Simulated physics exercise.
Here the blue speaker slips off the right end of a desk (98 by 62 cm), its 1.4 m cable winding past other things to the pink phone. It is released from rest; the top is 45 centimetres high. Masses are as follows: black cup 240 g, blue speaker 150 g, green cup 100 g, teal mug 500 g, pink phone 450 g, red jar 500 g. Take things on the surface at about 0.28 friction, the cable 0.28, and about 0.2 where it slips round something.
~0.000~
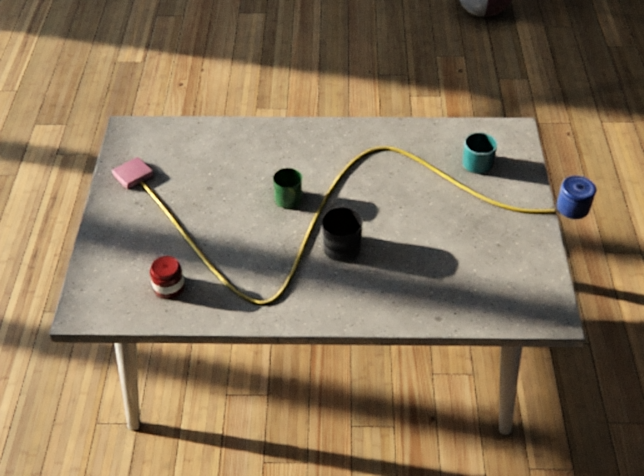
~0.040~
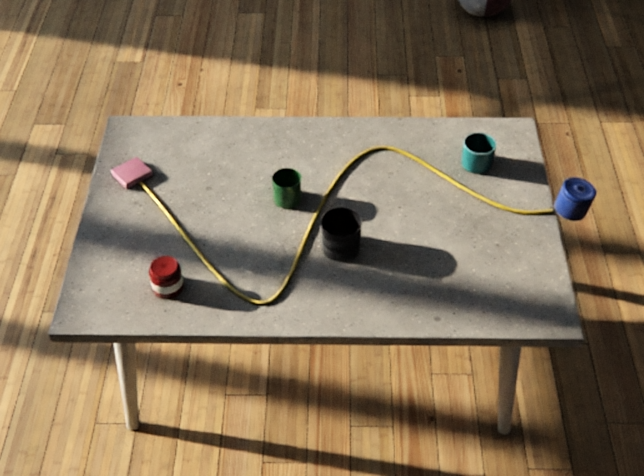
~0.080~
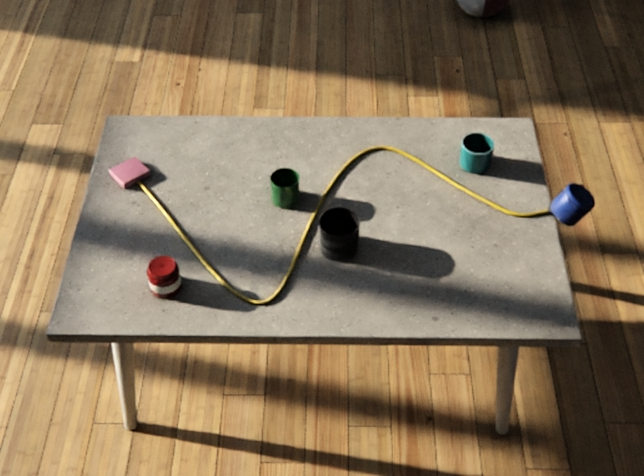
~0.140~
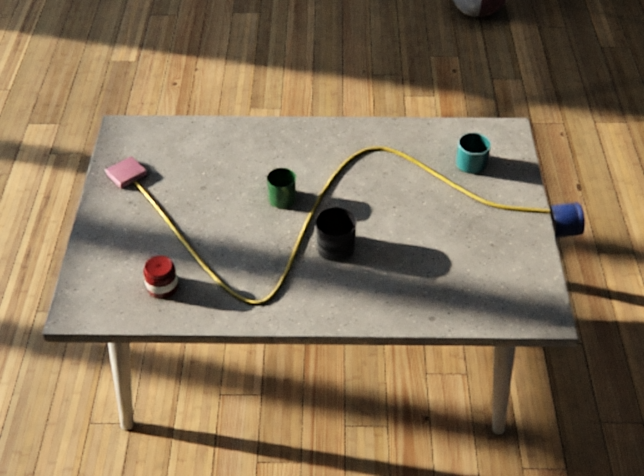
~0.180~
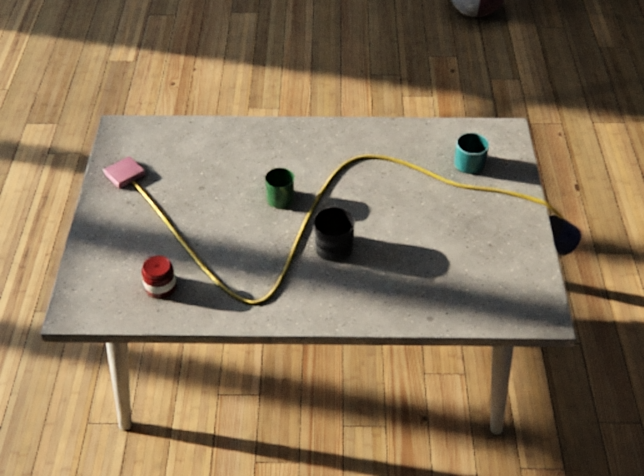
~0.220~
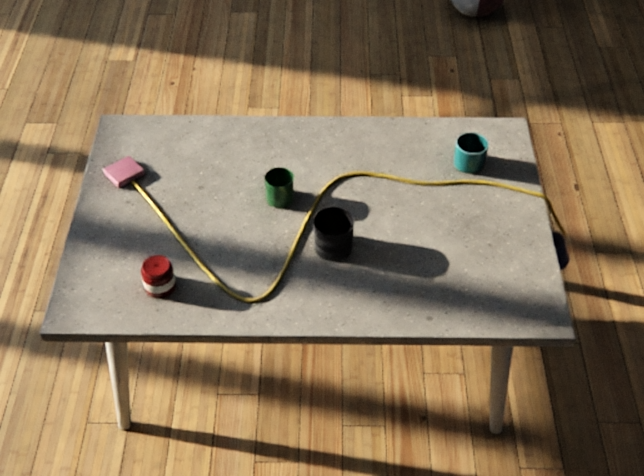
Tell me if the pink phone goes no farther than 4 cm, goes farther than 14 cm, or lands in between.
The pink phone goes no farther than 4 cm.
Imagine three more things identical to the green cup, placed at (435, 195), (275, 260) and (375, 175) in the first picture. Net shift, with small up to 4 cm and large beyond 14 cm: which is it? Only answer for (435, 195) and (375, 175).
Slight and big.
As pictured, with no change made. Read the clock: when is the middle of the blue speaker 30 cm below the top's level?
The clock reads 0.32 s at that moment.
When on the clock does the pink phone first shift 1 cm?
Pink phone: Not at all.
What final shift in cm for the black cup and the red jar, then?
The black cup ends up 0 cm from where it began, and the red jar 0 cm.
After 0.5 s, the cable's tail end at (134, 181); blue speaker over the edge.
After 0.7 s, the cable's tail end at (134, 181); blue speaker over the edge, green cup 1 cm off its start.
After 1.0 s, the cable's tail end at (134, 181); blue speaker over the edge, green cup 1 cm off its start at (281, 174).
After 1.2 s, the cable's tail end at (134, 181); blue speaker over the edge, green cup 1 cm off its start.
After 2.4 s, the cable's tail end at (134, 181); pink phone 0 cm off its start at (124, 169), blue speaker over the edge, green cup 1 cm off its start at (281, 174).
